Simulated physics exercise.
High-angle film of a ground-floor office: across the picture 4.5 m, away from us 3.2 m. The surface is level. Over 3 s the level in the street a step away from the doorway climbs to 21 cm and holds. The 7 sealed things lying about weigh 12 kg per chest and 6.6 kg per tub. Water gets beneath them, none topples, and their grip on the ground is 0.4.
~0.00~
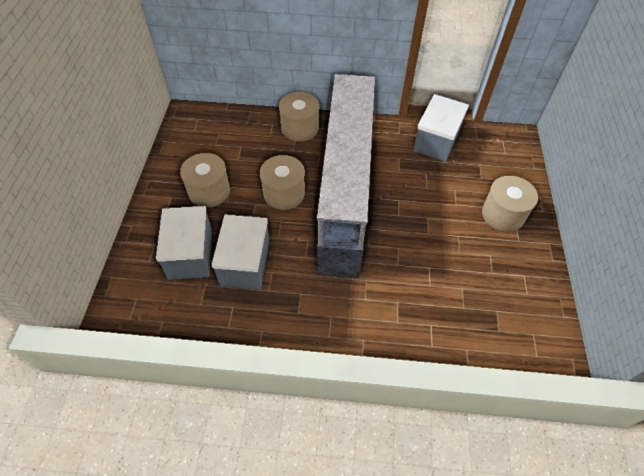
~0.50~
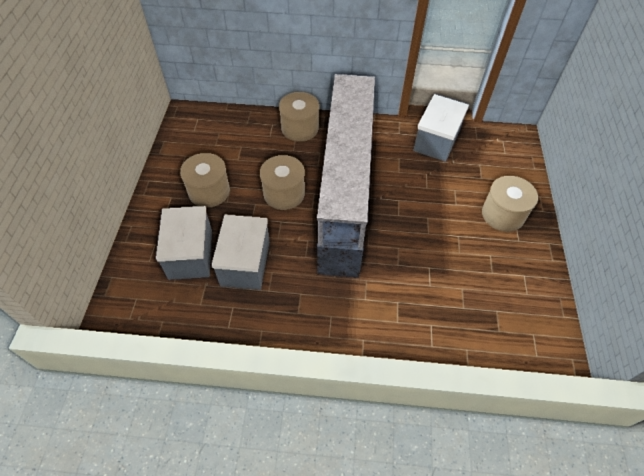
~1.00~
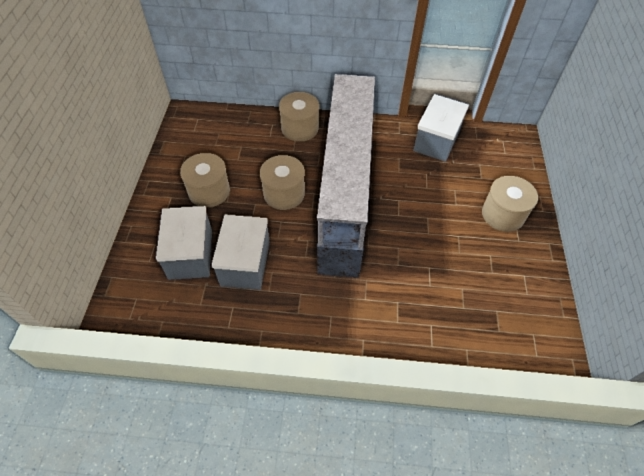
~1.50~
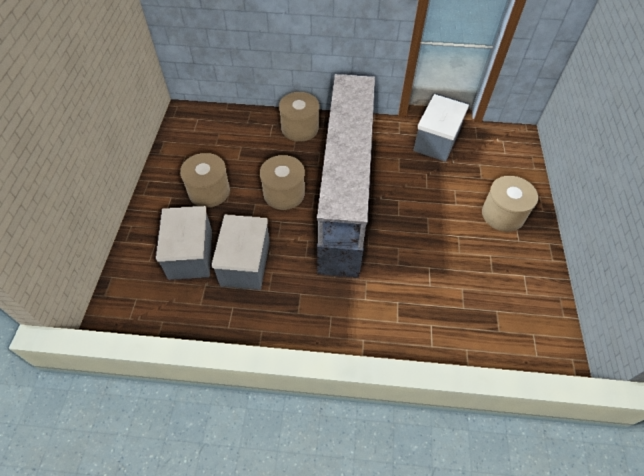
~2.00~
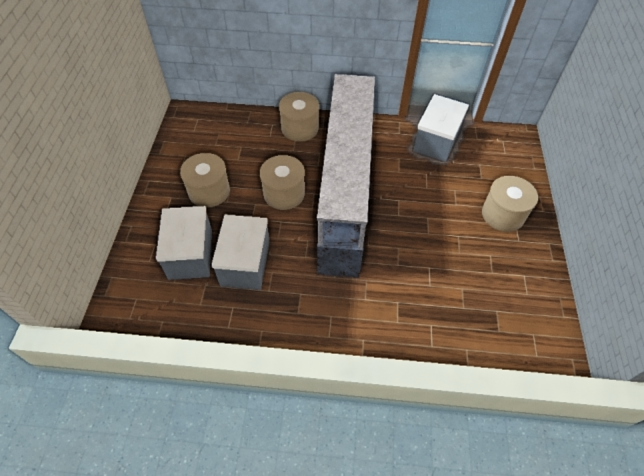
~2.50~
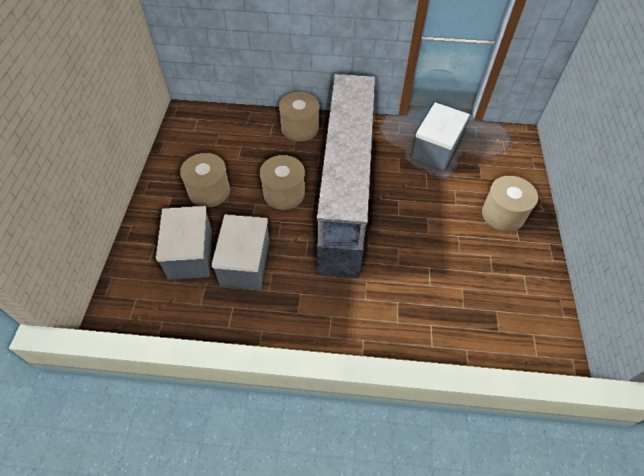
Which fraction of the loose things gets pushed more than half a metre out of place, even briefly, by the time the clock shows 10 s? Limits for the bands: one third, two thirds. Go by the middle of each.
Few of them shift that far, under a third.
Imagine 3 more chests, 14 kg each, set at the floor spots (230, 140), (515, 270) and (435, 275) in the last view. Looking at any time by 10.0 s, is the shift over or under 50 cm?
For each in turn I get a smaller distance, a greater distance and a greater distance.
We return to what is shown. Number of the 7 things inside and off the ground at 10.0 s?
The count is 2.
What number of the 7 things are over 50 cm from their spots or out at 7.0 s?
2.
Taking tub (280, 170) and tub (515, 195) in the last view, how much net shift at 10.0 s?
In turn: 0 cm, 80 cm.
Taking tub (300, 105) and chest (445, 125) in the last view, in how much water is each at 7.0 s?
Close to 1 and 12 centimetres.
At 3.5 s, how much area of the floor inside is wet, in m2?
Somewhere about 3.0 m2, give or take.
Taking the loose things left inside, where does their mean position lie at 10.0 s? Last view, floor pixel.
Centred roughly on (271, 225).
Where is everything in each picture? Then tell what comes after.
A chest at (444, 115) rests on the ground; a tub at (203, 169), on the bottom; 0.0 m2 under water; 0 of 7 have shifted, in the first frame.
A chest at (444, 115), on the bottom; a tub at (203, 169) rests on the ground; water covers 0.0 m2; 0 of 7 have shifted, in the second frame.
A chest at (444, 115), on the bottom; a tub at (203, 169) rests on the ground; 0.0 m2 under water; 0 of 7 have shifted, in the third frame.
A chest at (444, 115), on the bottom; a tub at (203, 169) rests on the ground; water covers 0.0 m2; 0 of 7 have shifted, in the fourth frame.
A chest at (444, 115) rests on the ground; a tub at (203, 169), on the bottom; 0.1 m2 under water; 0 of 7 have shifted, in the fifth frame.
A chest at (443, 124), on the bottom, 14 cm from its start; a tub at (203, 169) rests on the ground; water covers 0.6 m2; 1 of 7 have shifted, in the sixth frame.
After 3.5 s 1 of 7 are over 50 cm from their spots; 0 afloat.
After 4.5 s 2 of 7 are over 50 cm from their spots; 0 afloat.
After 7.0 s 2 of 7 are over 50 cm from their spots; 2 afloat.
After 10.0 s 2 of 7 are over 50 cm from their spots, and 2 have been at some point; 2 afloat.
